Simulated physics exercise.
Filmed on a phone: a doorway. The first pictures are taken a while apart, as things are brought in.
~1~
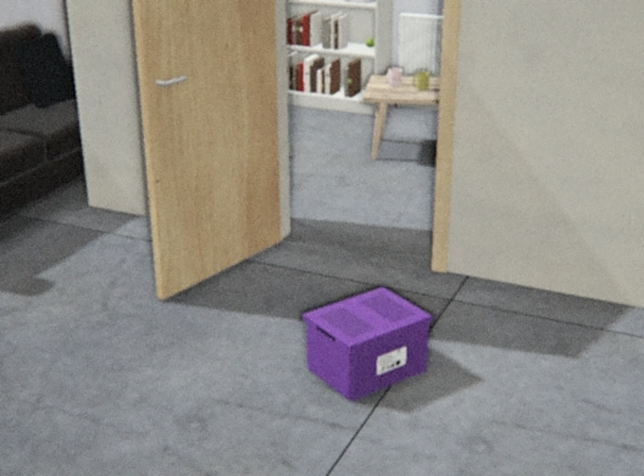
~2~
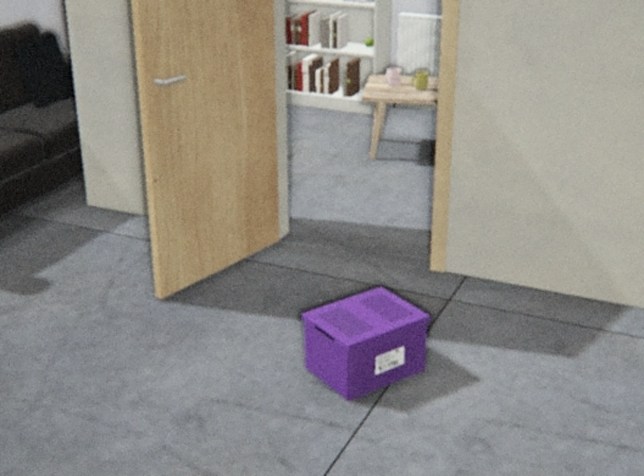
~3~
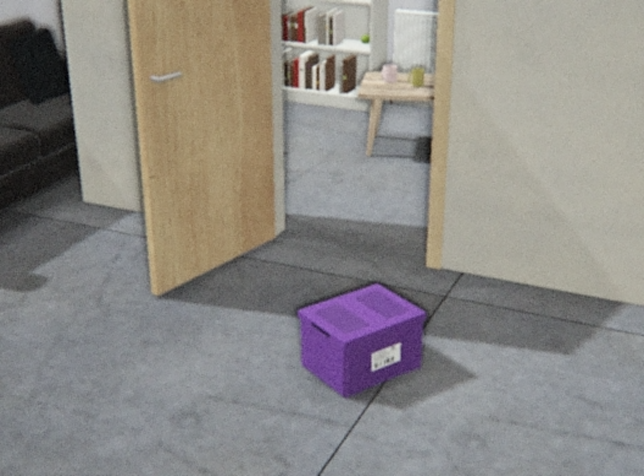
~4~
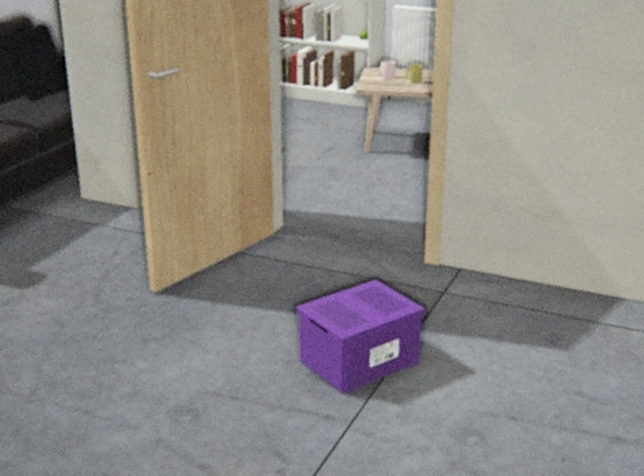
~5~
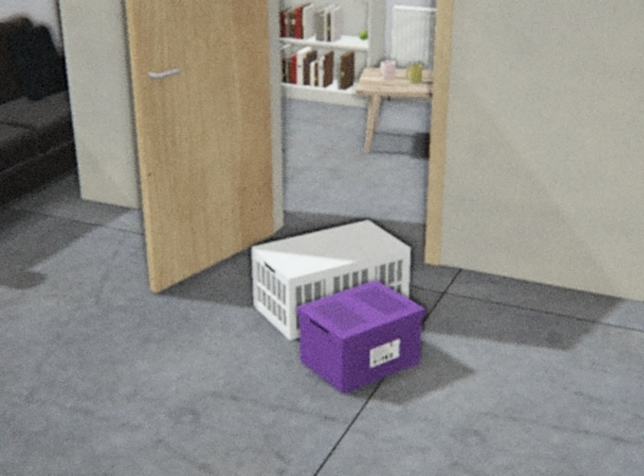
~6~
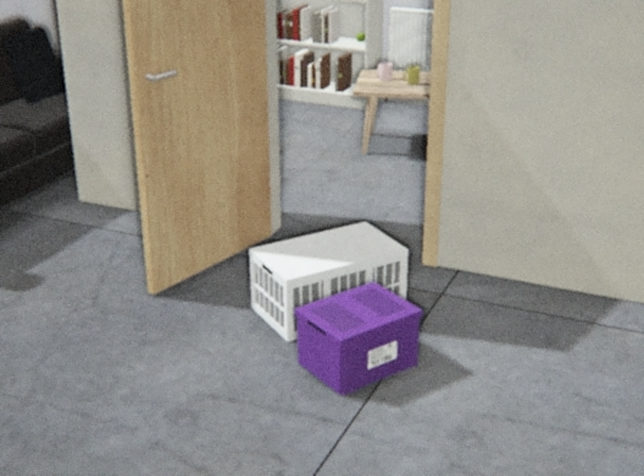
A wooden door stood wide open and still, with a purple tote on the grey floor in front of the doorway; then a white chest with slatted sides appeared just behind the tote.
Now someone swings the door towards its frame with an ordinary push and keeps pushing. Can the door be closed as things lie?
As it turns out, it jams.
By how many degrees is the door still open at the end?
Some 70° open.
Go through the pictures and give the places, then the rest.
The first frame shows door wide open and still; purple tote (367, 343).
The second frame shows door wide open and still; purple tote (365, 343).
The third frame shows door wide open and still; purple tote (361, 340).
The fourth frame shows door wide open and still; purple tote (360, 336).
The fifth frame shows door wide open and still; purple tote (360, 336).
The sixth frame shows door wide open and still; white chest (329, 279); purple tote (358, 337).
Then, 0.60 s past the last view, open by 95°.
Then, 1.00 s past the last view, open by 82°.
Then, 1.30 s past the last view, open by 70°.
Finally, open by 69°; both still in place. Final places as the last picture's camera would see them, white chest near (333, 279).
